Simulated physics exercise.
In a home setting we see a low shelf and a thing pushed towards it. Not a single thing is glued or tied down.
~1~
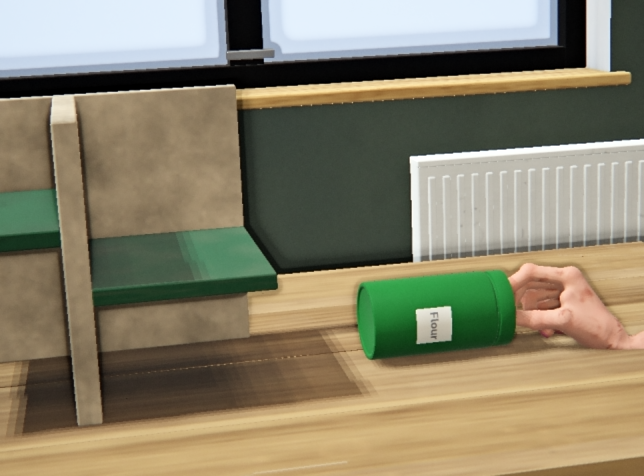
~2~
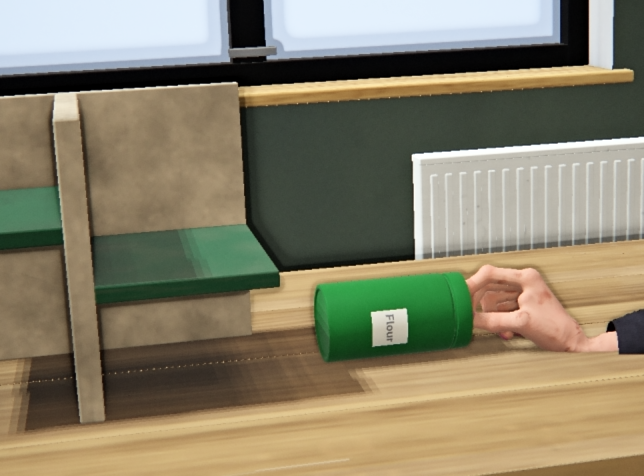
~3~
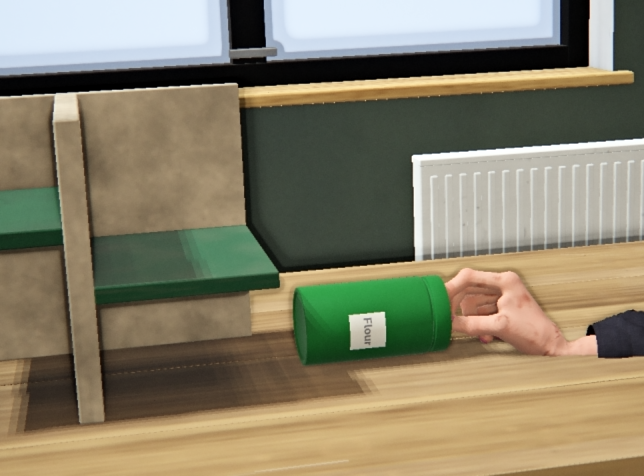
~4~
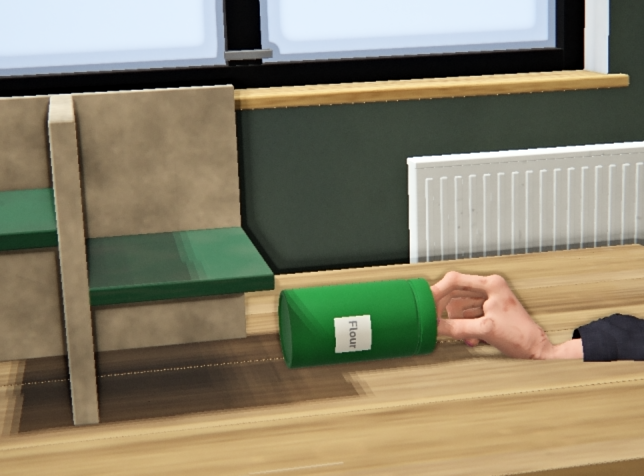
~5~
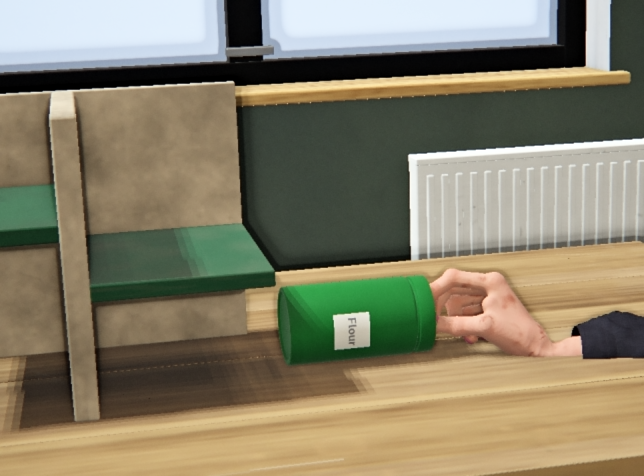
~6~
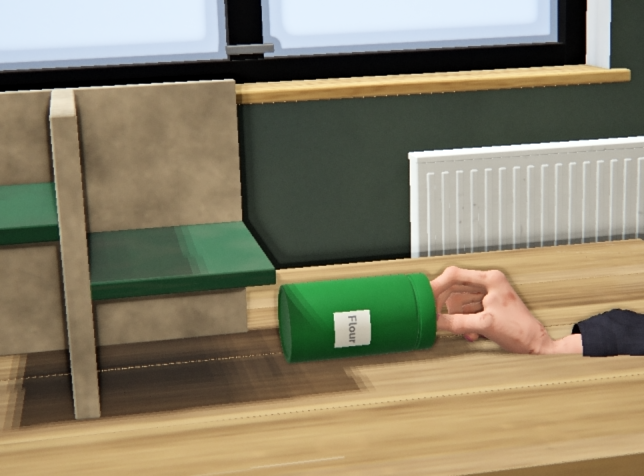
A hand slides a green flour jar left across the wooden surface, then keeps it still.
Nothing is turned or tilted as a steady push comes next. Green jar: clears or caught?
Clears.
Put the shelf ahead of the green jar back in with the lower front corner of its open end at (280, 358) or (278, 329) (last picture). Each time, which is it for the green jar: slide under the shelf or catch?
Taking the heights in order, it won't go in and then it won't go in.
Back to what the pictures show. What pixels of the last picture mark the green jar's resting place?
You'll find it close to (178, 335).
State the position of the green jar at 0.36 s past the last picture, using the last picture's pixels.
Centre estimate: (307, 322).
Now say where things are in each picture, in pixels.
The first frame shows hand sliding it forward; green jar (435, 315); shelf (76, 250).
The second frame shows hand sliding it forward; green jar (393, 317); shelf (79, 247).
The third frame shows hand sliding it forward; green jar (371, 320); shelf (78, 248).
The fourth frame shows hand sliding it forward; green jar (356, 323); shelf (73, 249).
The fifth frame shows hand sliding it forward; green jar (356, 320); shelf (74, 245).
The sixth frame shows hand sliding it forward; green jar (357, 318); shelf (75, 243).
Then, 0.36 s later than the last frame, green jar sliding up to the opening near (307, 322).
Then, 0.66 s later than the last frame, green jar part of the way in near (236, 329).
When it is over, the green jar slides in, near (177, 335).
